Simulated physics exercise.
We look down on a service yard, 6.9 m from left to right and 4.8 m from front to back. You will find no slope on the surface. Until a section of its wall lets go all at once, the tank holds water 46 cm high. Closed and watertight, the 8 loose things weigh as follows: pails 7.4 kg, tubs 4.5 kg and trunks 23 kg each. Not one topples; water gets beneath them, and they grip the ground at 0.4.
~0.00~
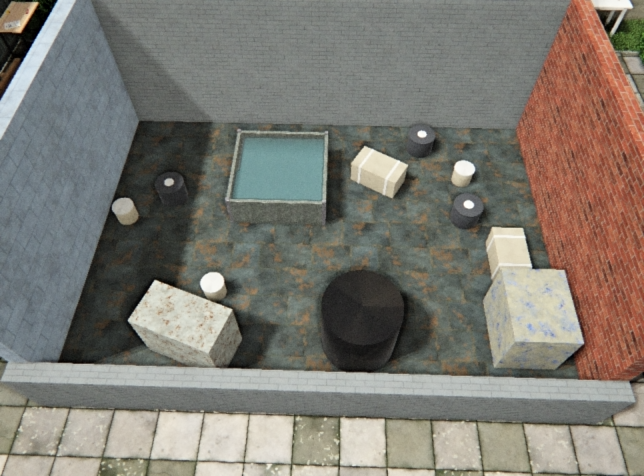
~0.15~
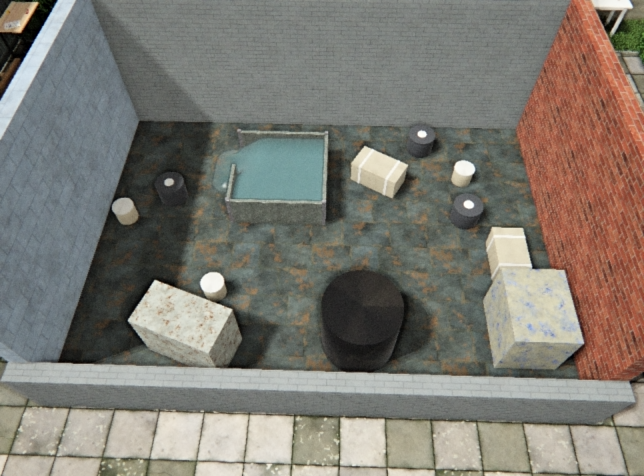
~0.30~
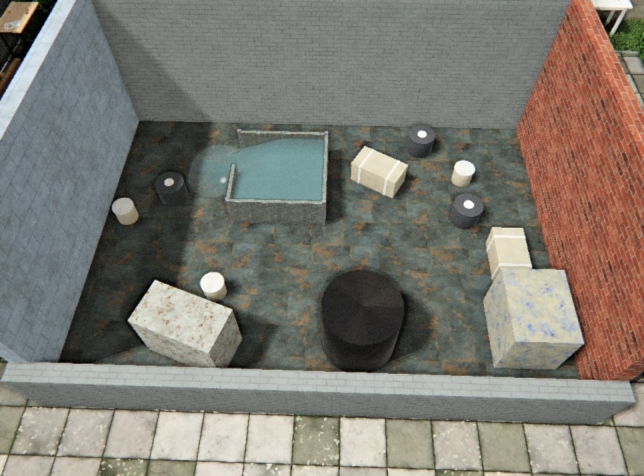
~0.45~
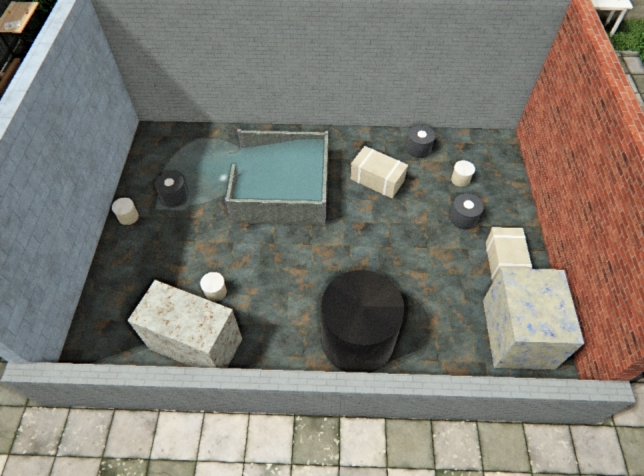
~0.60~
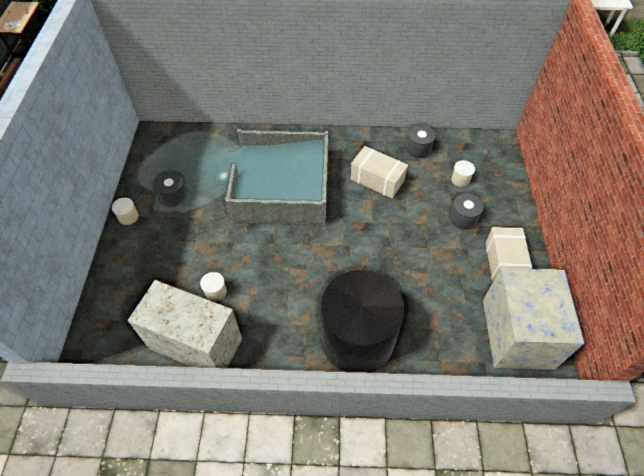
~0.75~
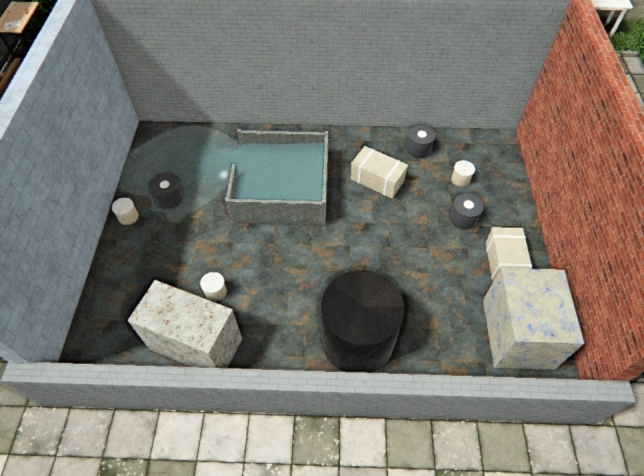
Water pours from the tank's left side and spreads across the floor around a dark tub.
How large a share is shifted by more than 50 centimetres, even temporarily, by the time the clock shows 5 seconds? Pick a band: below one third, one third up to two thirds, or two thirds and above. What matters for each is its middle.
The share is below one third.
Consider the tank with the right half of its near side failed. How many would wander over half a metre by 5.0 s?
That gives 0 of them.
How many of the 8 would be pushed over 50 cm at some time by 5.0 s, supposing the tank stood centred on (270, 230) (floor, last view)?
So the tally would be 2.
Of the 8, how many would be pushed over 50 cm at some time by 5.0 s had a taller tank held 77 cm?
3.
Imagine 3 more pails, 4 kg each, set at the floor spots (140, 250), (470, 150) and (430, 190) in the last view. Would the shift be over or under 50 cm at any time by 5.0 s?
The first comes out beyond the limit, the second within the limit, the third within the limit.
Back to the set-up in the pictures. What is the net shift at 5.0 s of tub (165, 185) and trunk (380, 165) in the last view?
The first is off by 200 cm, the second by 0 cm.
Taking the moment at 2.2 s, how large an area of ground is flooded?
I'd put it close to 7.5 m2.
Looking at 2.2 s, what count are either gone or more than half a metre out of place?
By my reckoning, 2.
After 1.1 s 0 of 8 are over 50 cm from their spots; 0 afloat.
After 2.2 s 2 of 8 are over 50 cm from their spots; 0 afloat.
After 3.5 s 2 of 8 are over 50 cm from their spots; 0 afloat.
After 5.0 s 2 of 8 are over 50 cm from their spots, and 2 have been at some point; 0 afloat.
